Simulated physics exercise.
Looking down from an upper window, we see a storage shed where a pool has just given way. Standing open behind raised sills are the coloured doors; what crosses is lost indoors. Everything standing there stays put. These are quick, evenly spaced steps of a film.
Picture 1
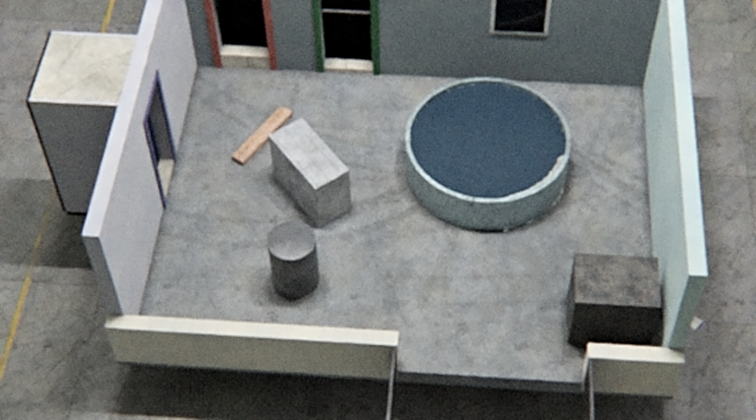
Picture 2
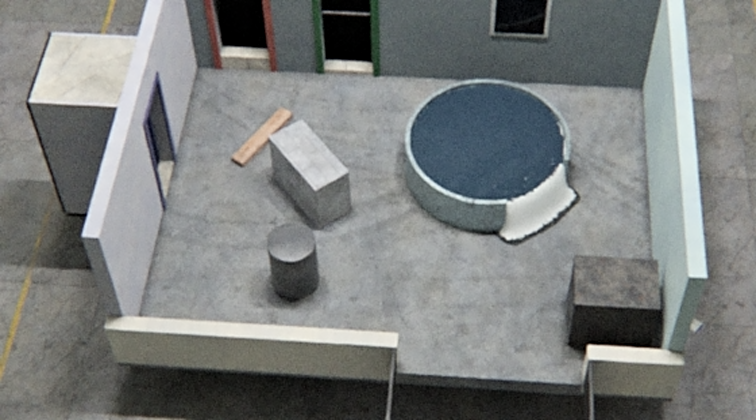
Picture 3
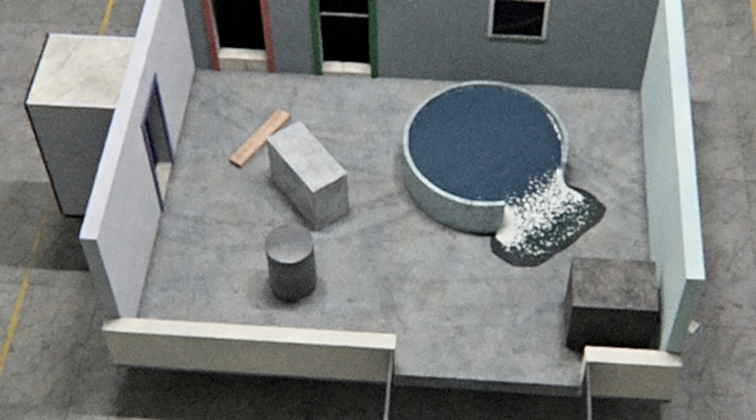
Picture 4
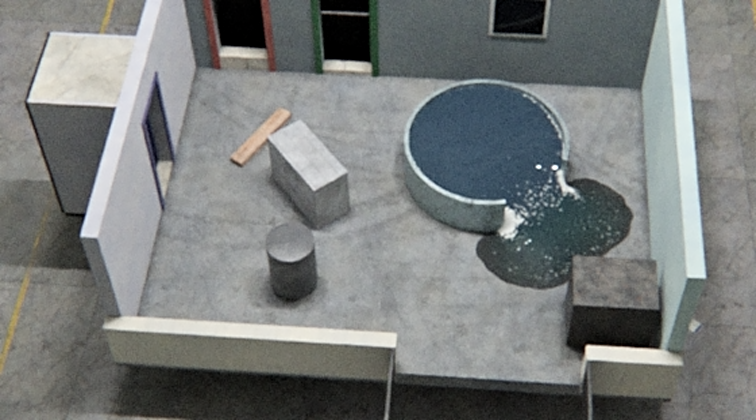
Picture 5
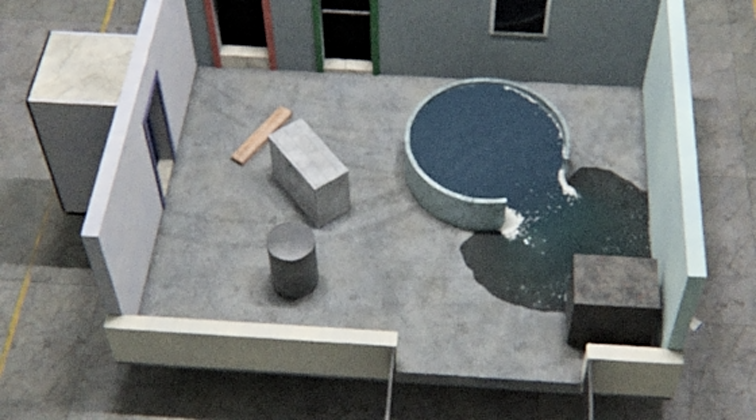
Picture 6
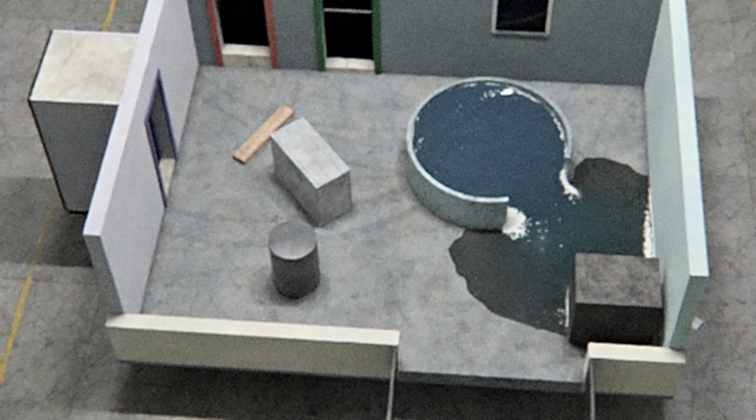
In a walled concrete yard seen from above, a round tank of dark water sits still near a block, a cylinder and a plank. Its lower right side opens and white, foaming water bursts out, then spreads as a widening dark pool across the floor, reaching the dark box and right wall.
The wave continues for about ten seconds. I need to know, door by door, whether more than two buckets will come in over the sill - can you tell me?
Sure. At the green door, no more than two will. At the blue door, no more than two will. At the red door, no more than two will.
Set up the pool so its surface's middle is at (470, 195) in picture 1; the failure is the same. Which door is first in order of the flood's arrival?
I'd pick the green-painted one.
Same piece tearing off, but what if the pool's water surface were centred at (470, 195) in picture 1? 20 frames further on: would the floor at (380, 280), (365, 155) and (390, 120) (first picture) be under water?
First one stays unwetted, next one stays unwetted, last one stays unwetted.
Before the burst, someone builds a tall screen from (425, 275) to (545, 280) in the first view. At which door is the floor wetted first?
The door marked green.
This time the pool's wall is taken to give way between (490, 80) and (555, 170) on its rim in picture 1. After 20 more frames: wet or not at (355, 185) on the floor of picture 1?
At the point asked about: Unwetted.
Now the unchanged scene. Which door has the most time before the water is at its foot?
Answer is the one in blue.
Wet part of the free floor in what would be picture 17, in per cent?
Estimate: Near 20 %.
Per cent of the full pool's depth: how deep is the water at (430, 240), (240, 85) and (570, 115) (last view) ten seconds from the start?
Approx. values, in order: 2 %, 8 %, 18 %.
A moment on, water covers 15 % of the floor; the green door not reached, the blue door not reached, the red door not reached.
Next, water covers 20 % of the floor; the green door not reached, the blue door not reached, the red door not reached.
Then, water covers 35 % of the floor; the green door not reached, the blue door not reached, the red door not reached.
Later, water covers 60 % of the floor; the green door wet at the sill, nothing in, the blue door not reached, the red door not reached.
In the end, water covers 90 % of the floor; the green door wet at the sill, nothing in, the blue door wet at the sill, nothing in, the red door wet at the sill, nothing in.
